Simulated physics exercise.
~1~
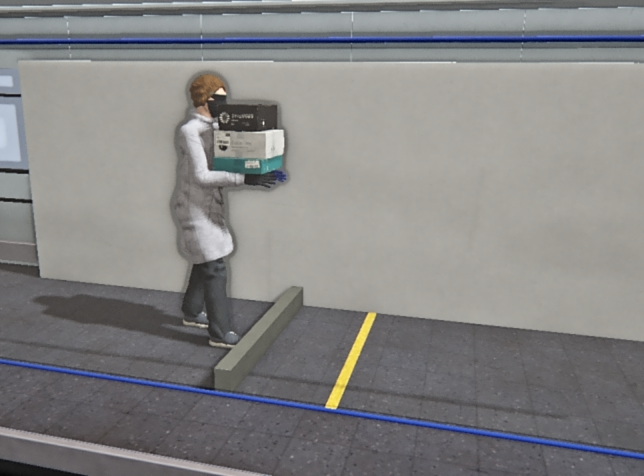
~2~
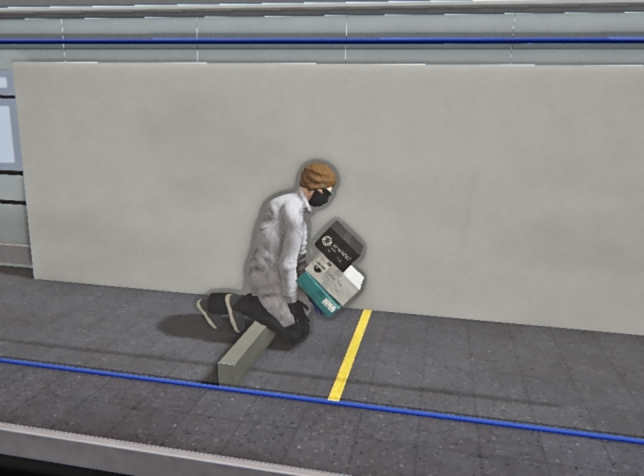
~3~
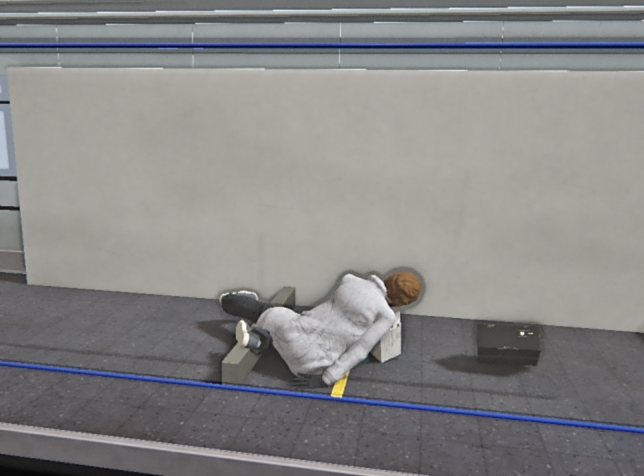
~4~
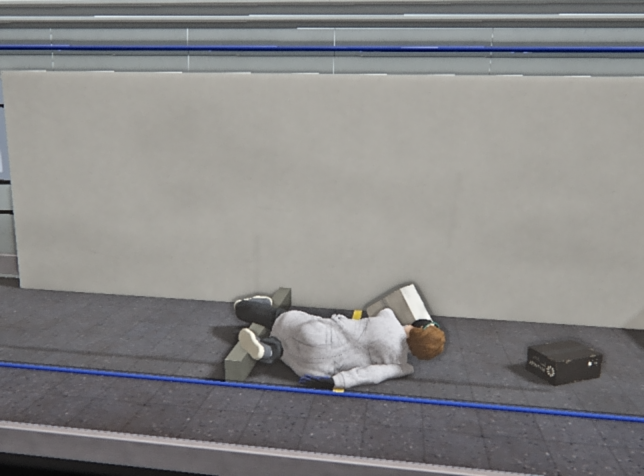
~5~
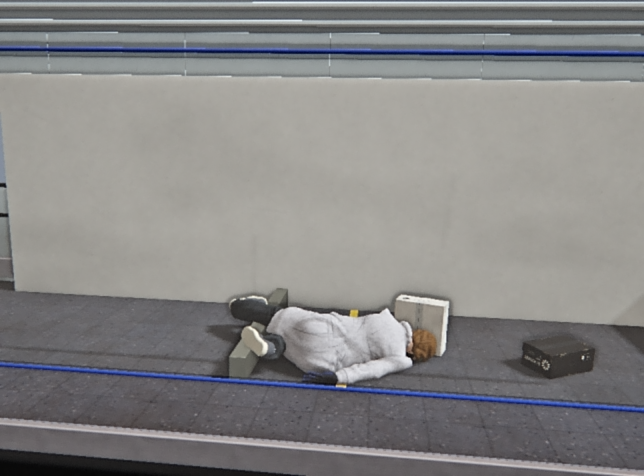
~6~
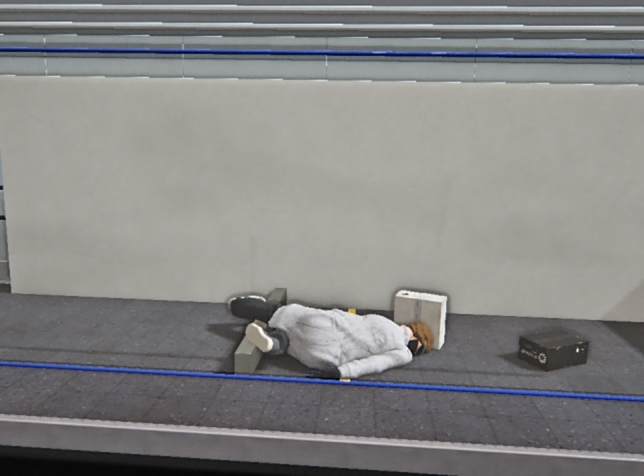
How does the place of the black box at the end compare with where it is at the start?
At the start the black box is on top of the stack held in the person's arms, to the left of the yellow line. By the end it lies on the floor well to the right of the line, apart from the fallen person.
